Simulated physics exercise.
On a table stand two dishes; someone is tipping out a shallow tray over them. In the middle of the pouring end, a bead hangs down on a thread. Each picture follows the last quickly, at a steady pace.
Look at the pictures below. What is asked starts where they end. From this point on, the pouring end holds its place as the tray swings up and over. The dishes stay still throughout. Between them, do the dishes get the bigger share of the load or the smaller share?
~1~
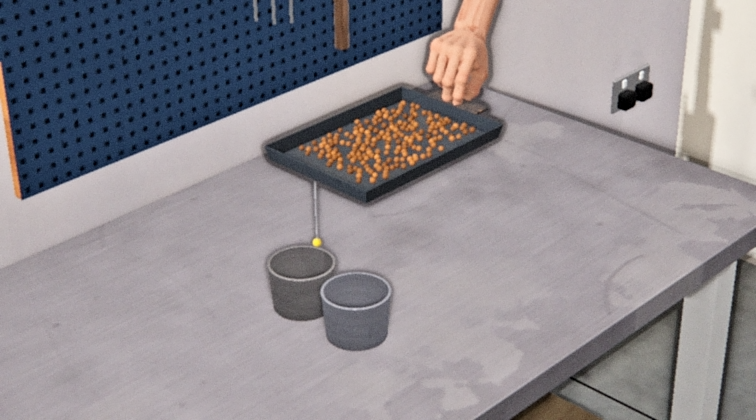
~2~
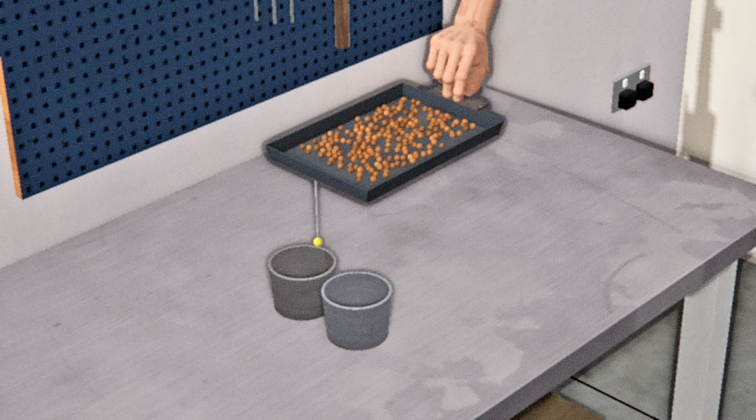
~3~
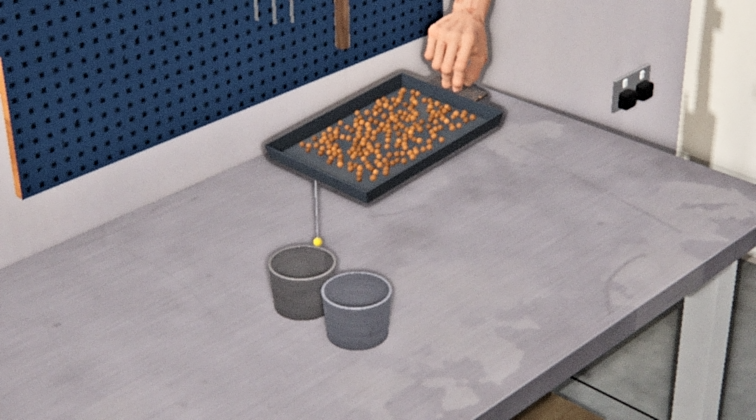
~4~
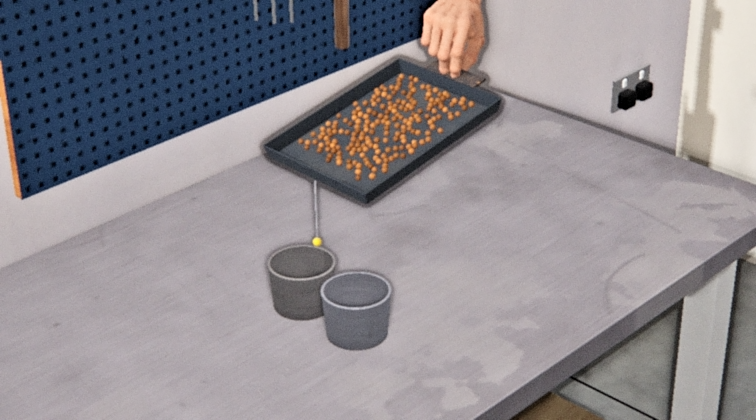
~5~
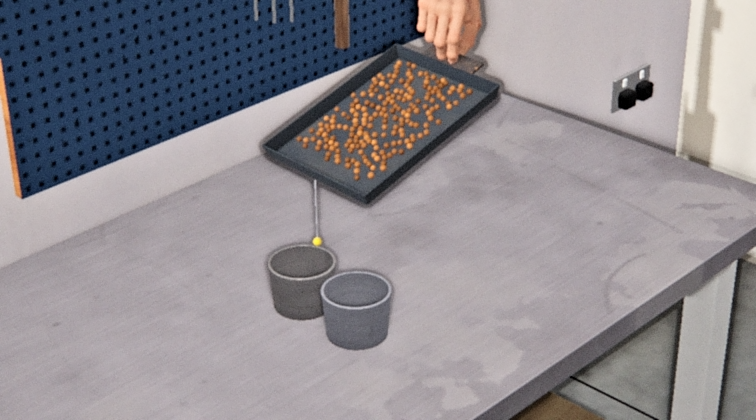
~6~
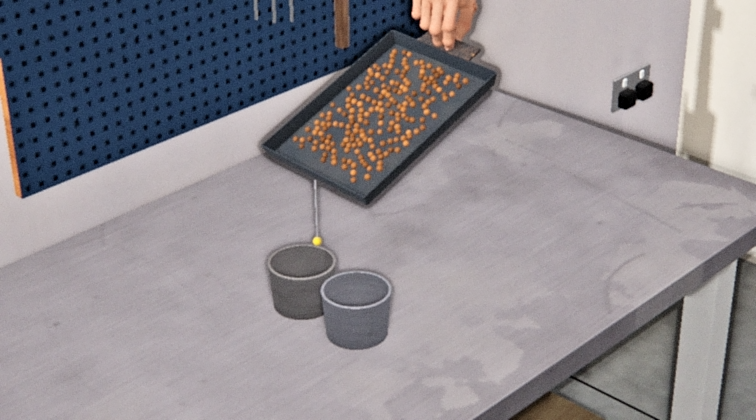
Most of the load will land in the dishes.
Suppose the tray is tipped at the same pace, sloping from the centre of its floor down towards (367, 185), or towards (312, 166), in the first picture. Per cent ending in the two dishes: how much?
First heading roughly 70 %, second roughly 10 %.
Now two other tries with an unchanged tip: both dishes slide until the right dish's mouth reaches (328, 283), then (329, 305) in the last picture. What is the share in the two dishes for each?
Close to 80 in a hundred, then close to 40 in a hundred.
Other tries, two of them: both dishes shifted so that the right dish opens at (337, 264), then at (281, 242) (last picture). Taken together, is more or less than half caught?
At place one the minor share; at place two the minor share.
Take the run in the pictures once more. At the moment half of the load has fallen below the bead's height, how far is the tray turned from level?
About 105 degrees.
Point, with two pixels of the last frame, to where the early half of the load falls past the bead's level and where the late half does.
At about (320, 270), then at (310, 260).
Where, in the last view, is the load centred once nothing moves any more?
Centre at rest, last view: Approx. (320, 311).
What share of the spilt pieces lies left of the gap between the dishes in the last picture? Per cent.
Some 100 %.
Soon after the last picture, tray tipped steeply; most on the tray; a stray few in the right dish; a stray few outside both; a small part in the air.
A little later, tray tipped past a quarter turn; about a third on the tray; a small part in the right dish; a small part in the left dish; a small part outside both; about a quarter in the air.
Later still, tray tipped past a quarter turn; about a third in the right dish; about a third in the left dish; about a quarter outside both.
At rest, tray tipped past a quarter turn; about a third in the right dish; about a third in the left dish; about a quarter outside both.
